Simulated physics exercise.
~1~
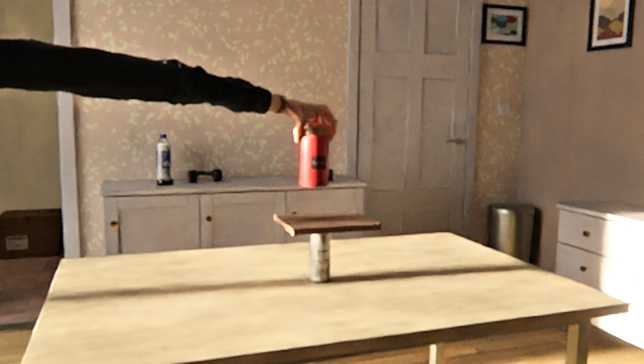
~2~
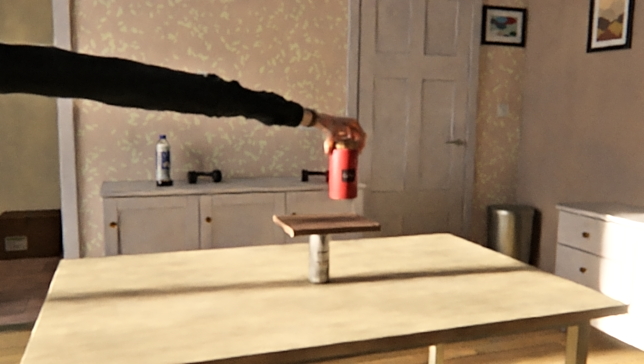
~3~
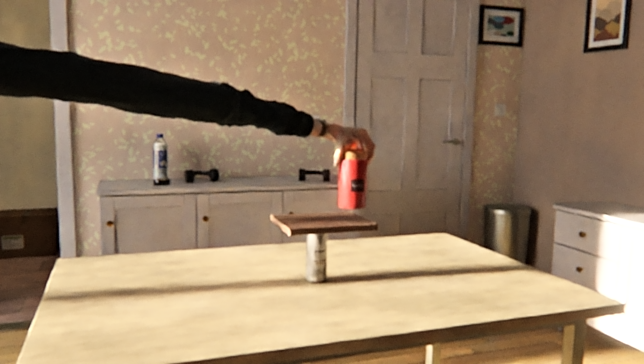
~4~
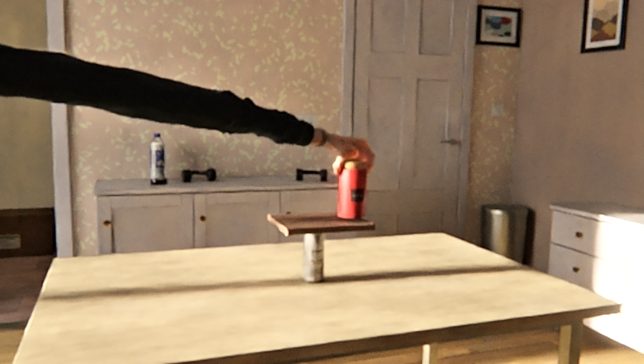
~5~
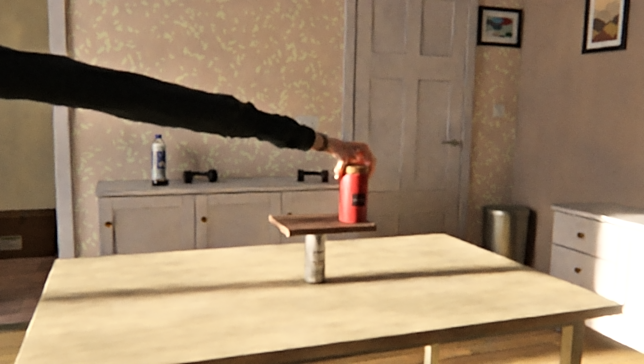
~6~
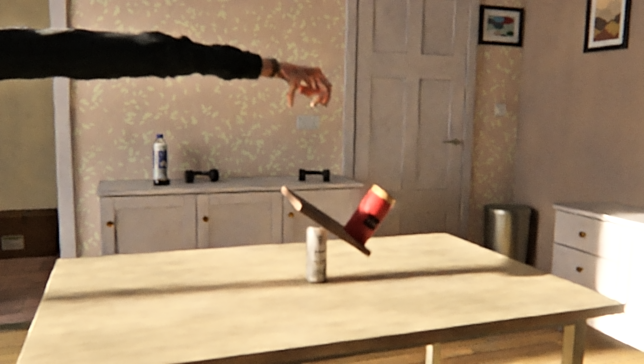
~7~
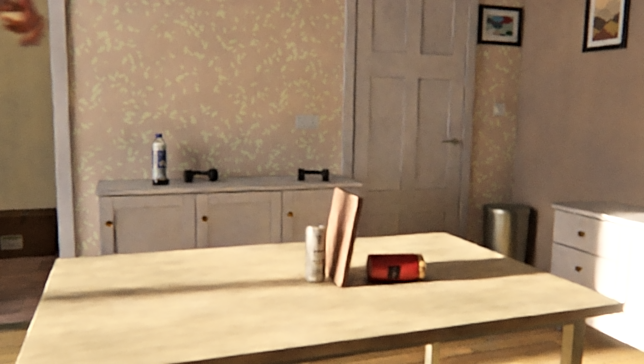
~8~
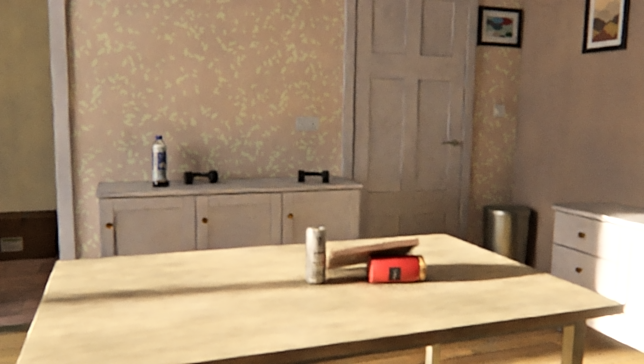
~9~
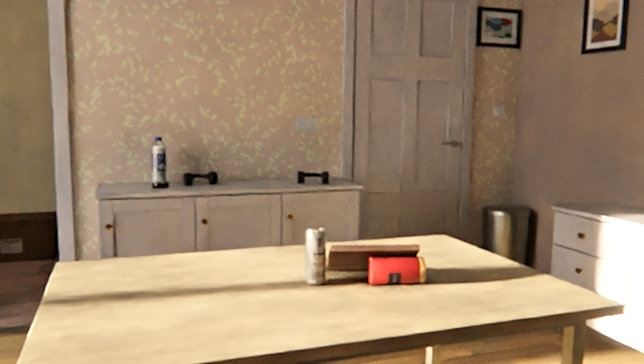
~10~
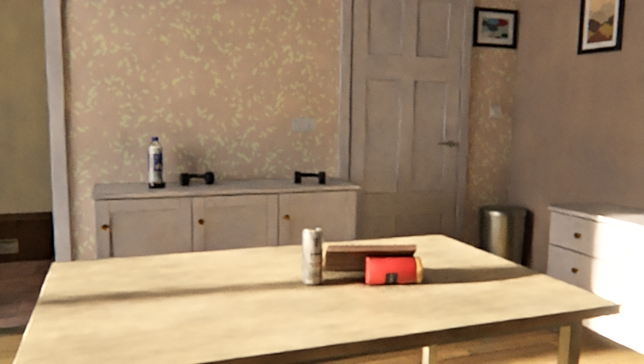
A hand lowered a red jar onto the right side of a brown board balanced on a white can, then let go. The board tipped and both fell, ending up lying on the table beside the can, which stayed standing.
